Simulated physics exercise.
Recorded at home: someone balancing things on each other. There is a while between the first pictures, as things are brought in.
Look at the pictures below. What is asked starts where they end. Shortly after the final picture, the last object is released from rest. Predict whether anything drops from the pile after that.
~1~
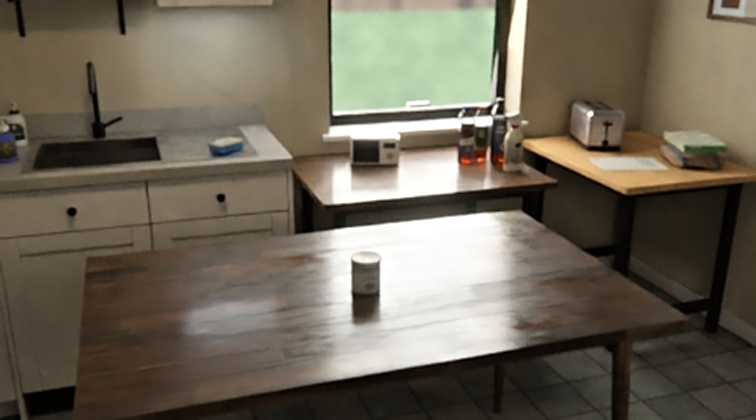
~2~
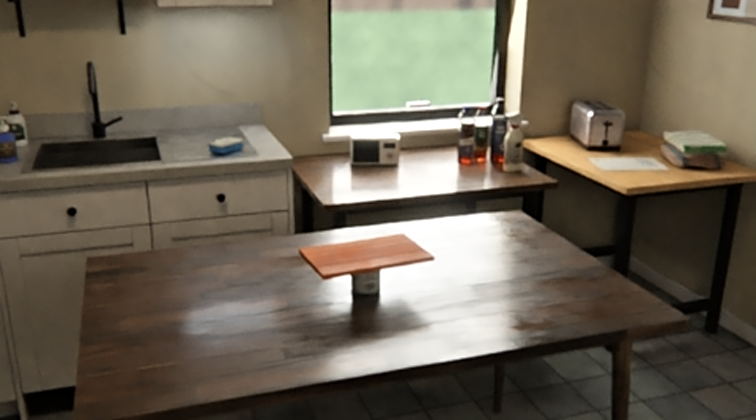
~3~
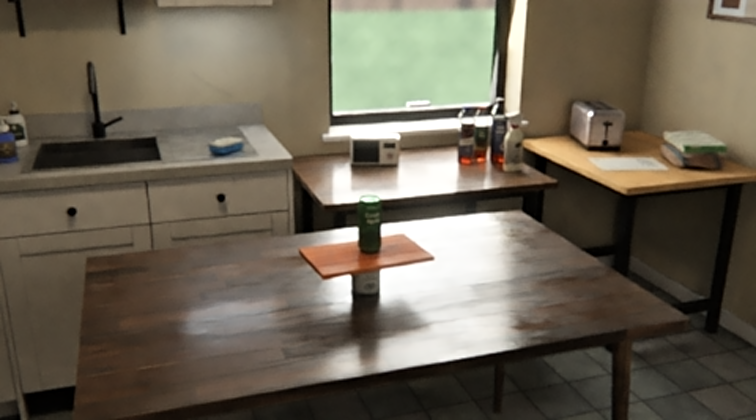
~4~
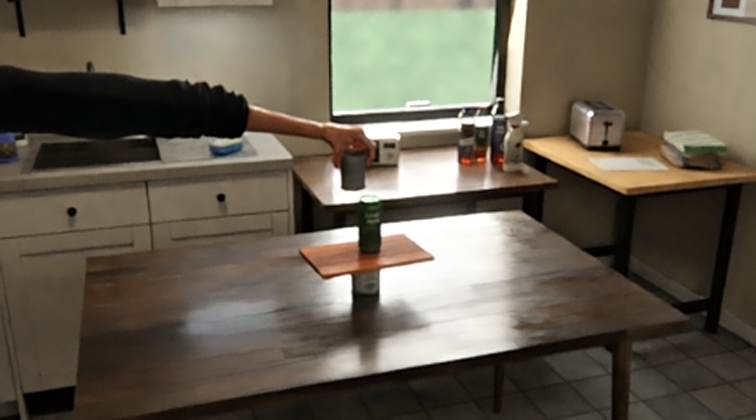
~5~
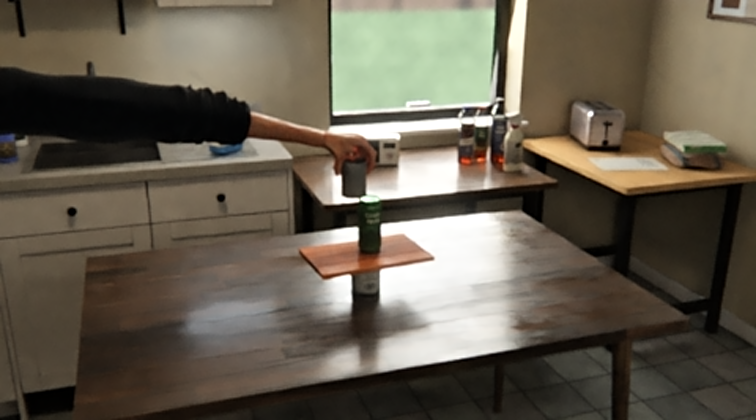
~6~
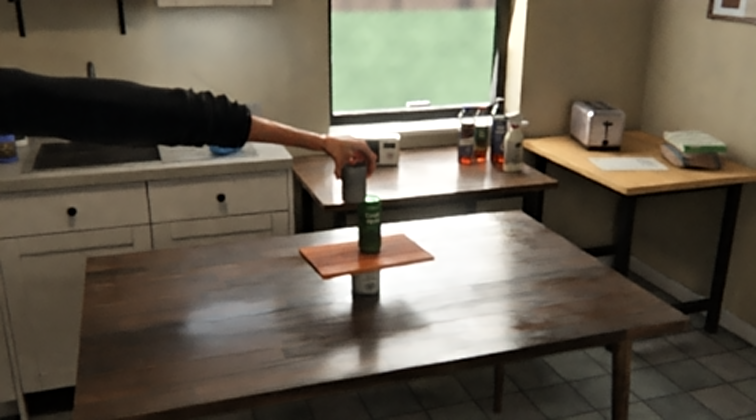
The pile fails to rest steadily.
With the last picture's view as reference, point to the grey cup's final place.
The object finishes somewhere near (322, 243).
Then, 0.30 s past the last view, grey cup now fallen.
Then, 0.40 s past the last view, things are still on the move.
Then, 0.60 s past the last view, nothing new.
Finally, fallen, grey cup; the other 3 still in place. Final places as the last picture's camera would see them, grey cup near (322, 243). The pile loses its balance.
